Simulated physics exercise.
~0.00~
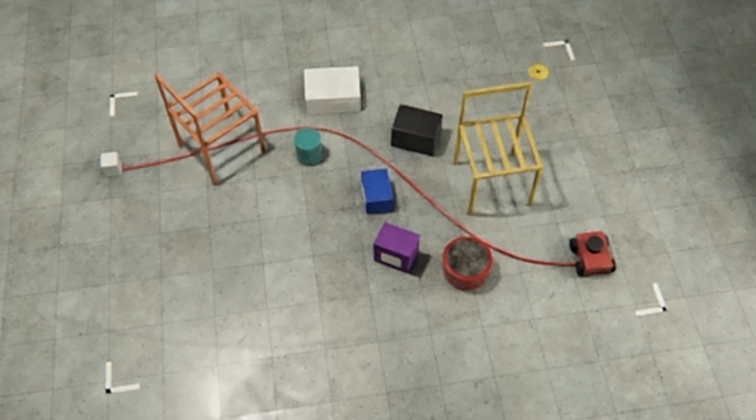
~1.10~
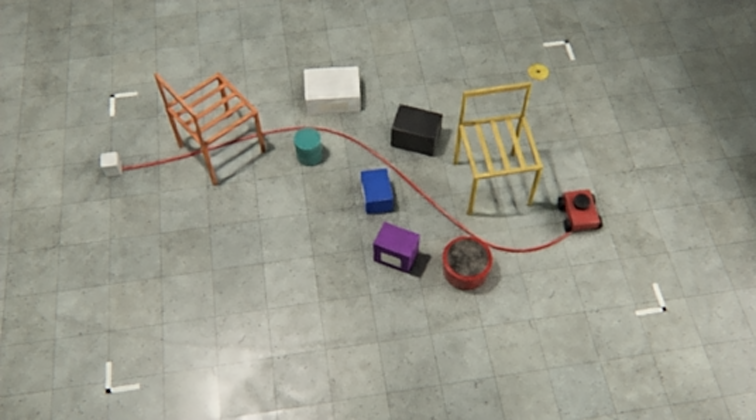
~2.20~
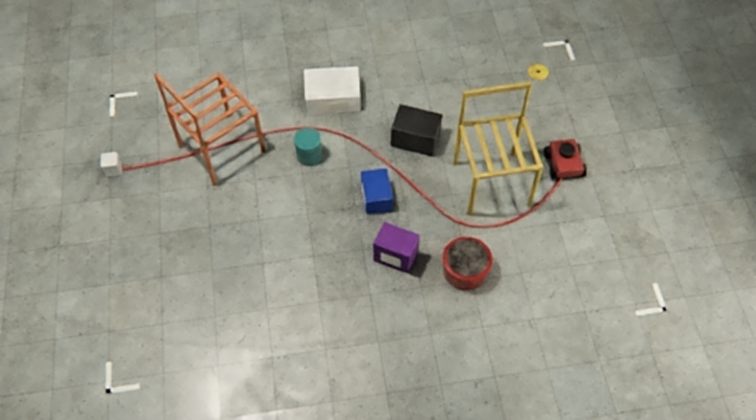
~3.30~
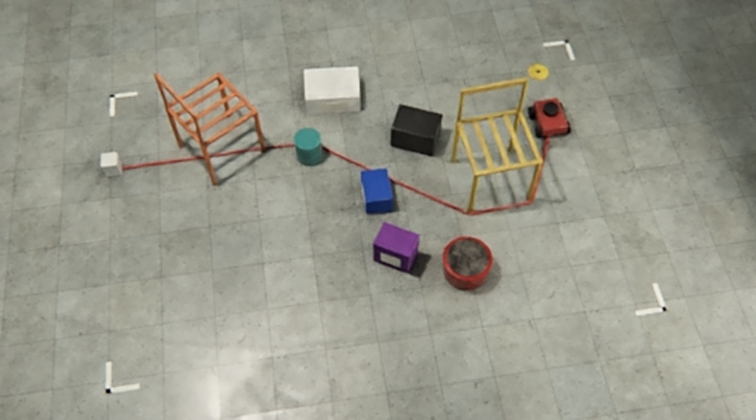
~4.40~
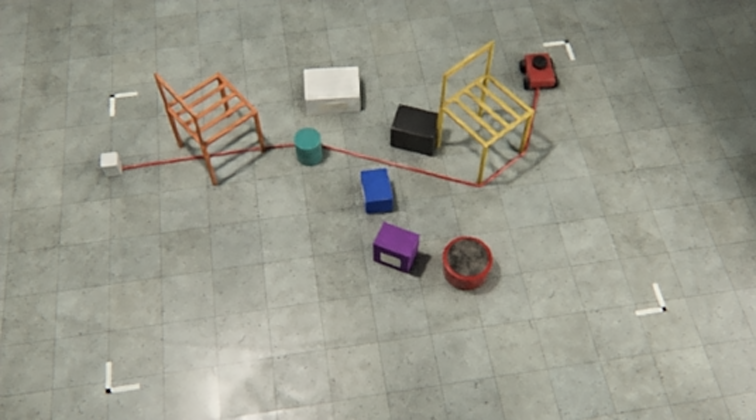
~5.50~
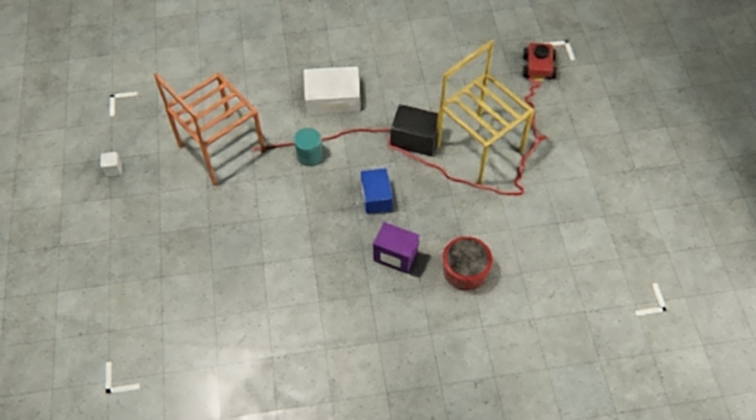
An orange chair stands at the left and a yellow chair at the right on a grey tiled floor seen from above, with a white carton, black crate, teal bucket, blue box, purple box and red pot between them. A red lead winds from a small white block at far left to a little red cart at right. The cart moves up past the yellow chair, drawing the lead against its legs. The lead tightens, and the chair shifts upward and turns. Finally the lead comes away from the white block and lies loose, the cart stopping near the upper right corner mark.
